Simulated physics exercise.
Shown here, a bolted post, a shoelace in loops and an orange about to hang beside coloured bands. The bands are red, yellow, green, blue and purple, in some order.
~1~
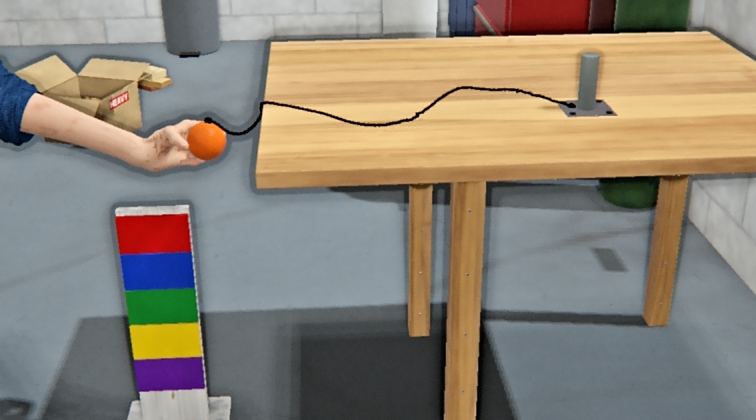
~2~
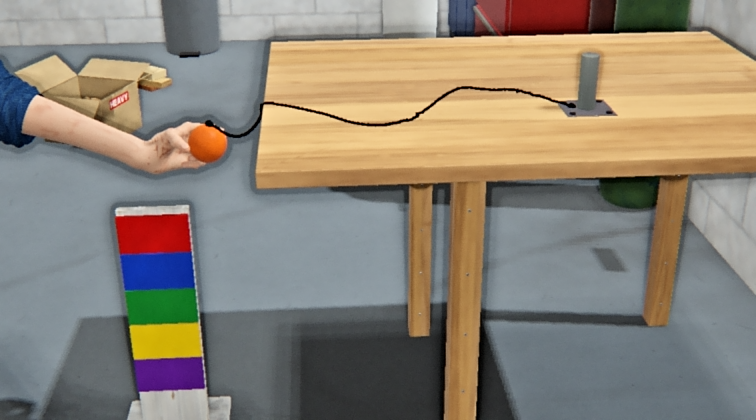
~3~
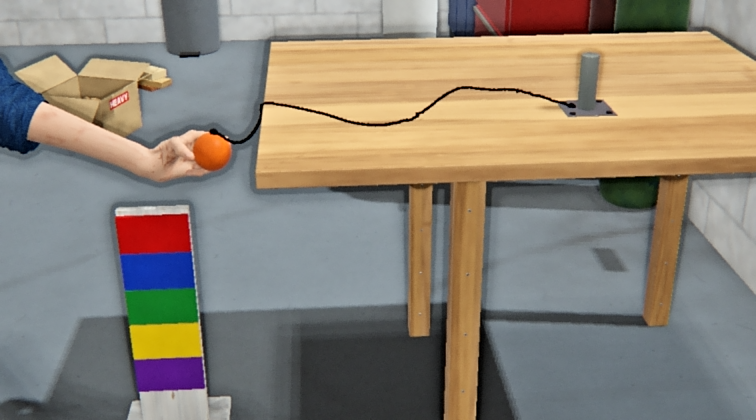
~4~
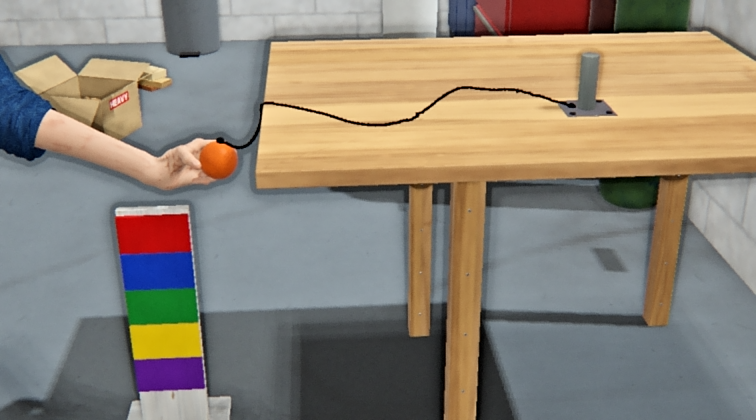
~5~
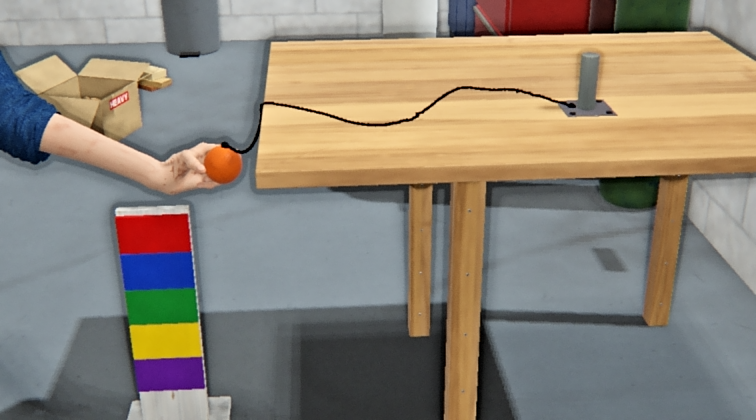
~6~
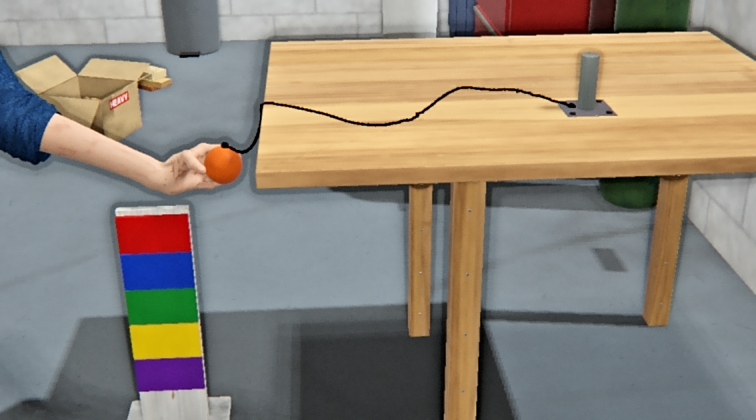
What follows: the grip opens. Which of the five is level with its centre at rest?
The green one.
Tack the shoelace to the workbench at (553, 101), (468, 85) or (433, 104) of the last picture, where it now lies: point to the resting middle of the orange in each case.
The places are (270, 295), (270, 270) and (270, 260).
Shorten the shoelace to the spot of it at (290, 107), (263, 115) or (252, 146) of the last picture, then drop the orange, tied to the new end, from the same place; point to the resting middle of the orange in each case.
About (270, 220), (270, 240) and (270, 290).
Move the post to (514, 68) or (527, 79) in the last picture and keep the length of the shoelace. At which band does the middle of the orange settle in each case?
Taking them in turn: Yellow; yellow.
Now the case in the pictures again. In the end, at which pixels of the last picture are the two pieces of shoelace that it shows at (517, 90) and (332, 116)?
Near (483, 106) and (265, 150).
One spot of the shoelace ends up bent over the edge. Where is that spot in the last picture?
It lies at about (372, 125).
Early on, orange near (272, 274); level with blue.
Midway, orange near (292, 300); level with green.
Finally, orange near (274, 308); level with green. The shoelace holds its middle at green.
